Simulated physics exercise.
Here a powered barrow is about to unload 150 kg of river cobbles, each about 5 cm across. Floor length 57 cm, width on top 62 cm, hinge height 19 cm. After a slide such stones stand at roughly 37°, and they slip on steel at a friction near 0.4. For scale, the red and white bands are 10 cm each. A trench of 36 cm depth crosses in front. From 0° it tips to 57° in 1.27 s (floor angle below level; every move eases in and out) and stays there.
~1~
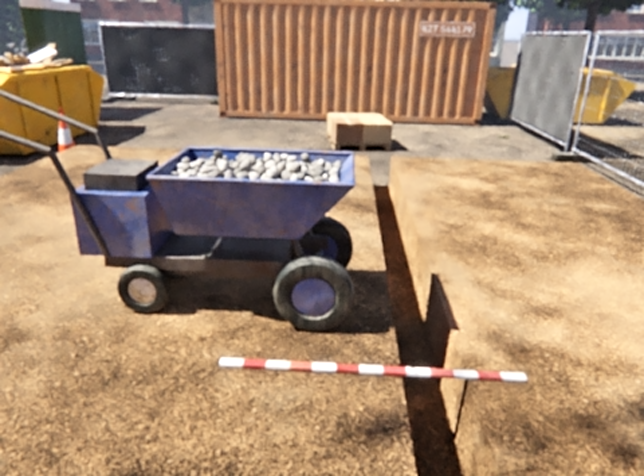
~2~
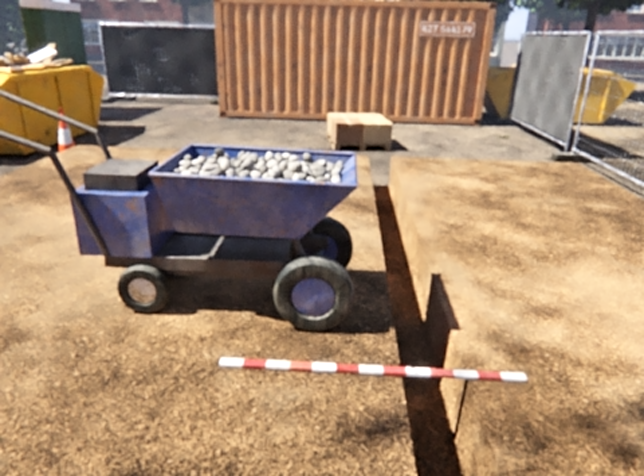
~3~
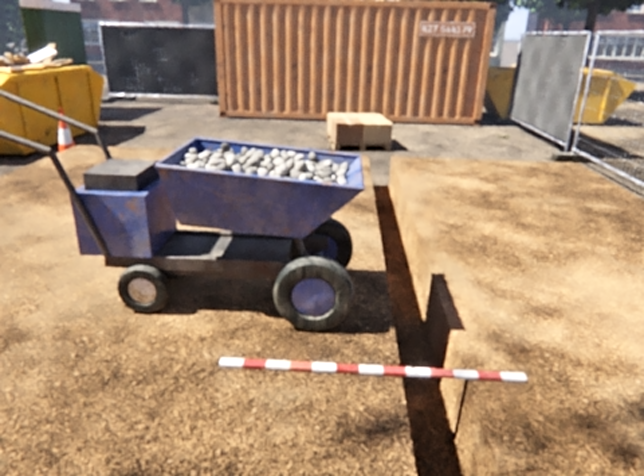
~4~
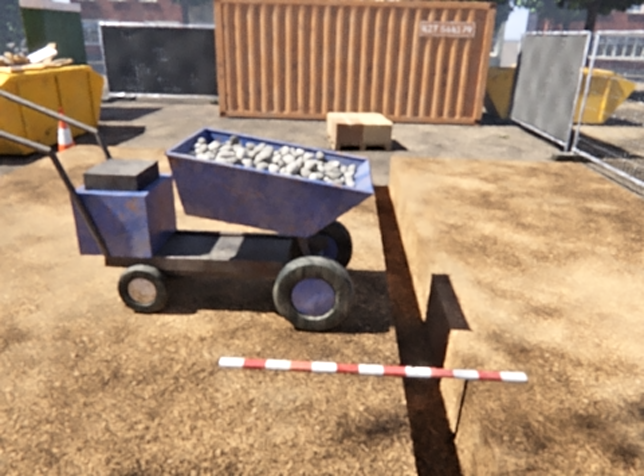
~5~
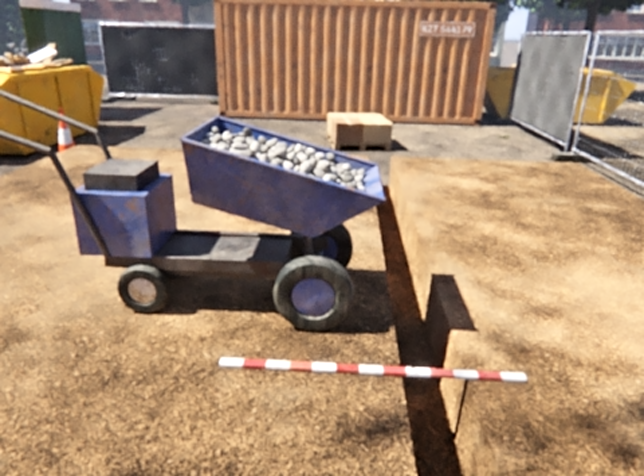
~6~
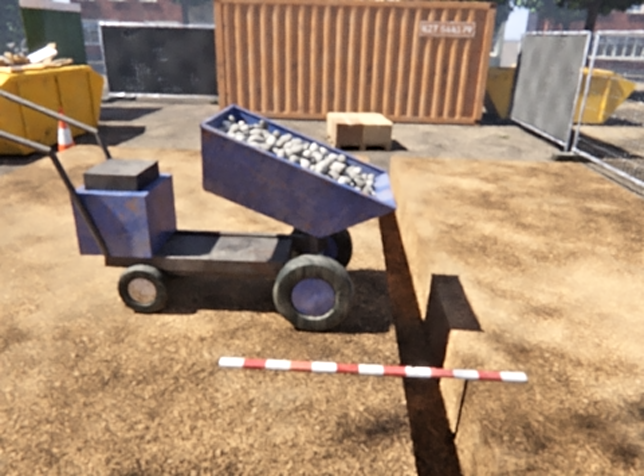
To begin with, a blue powered barrow heaped with grey stones sits level beside a narrow trench, behind a red and white striped pole. Its tray then starts tilting slowly, the rear rising and the lip lowering toward the right. The slope steepens while the stones stay inside and the wheels remain still.
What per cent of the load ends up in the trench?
About 32 per cent.
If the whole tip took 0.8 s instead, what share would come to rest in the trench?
In that case some 30 per cent.
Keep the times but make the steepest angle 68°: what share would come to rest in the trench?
In that case some 35 per cent.
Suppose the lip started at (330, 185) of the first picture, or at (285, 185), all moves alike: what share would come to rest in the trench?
Near 50 per cent from the first place, 70 from the second.
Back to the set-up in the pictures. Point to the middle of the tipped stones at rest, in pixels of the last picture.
Their middle is at about (460, 304).
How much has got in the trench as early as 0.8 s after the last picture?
Some 5 per cent.
Then, 0.4 s after the last picture the floor is at 48°, 100 % in the tray; the foremost stones are at (416, 224).
Then, 0.8 s after the last picture the floor is at 57°, 82 % in the tray, 6 % in the trench, 12 % past the trench; the foremost stones are at (493, 305).
Then, 1.2 s after the last picture the floor is at 57°, 52 % in the tray, 8 % in the trench, 40 % past the trench; the foremost stones are at (570, 320).
Then, 3.1 s after the last picture the floor is at 57°, 24 % in the tray, 32 % in the trench, 44 % past the trench; the foremost stones are at (641, 322).
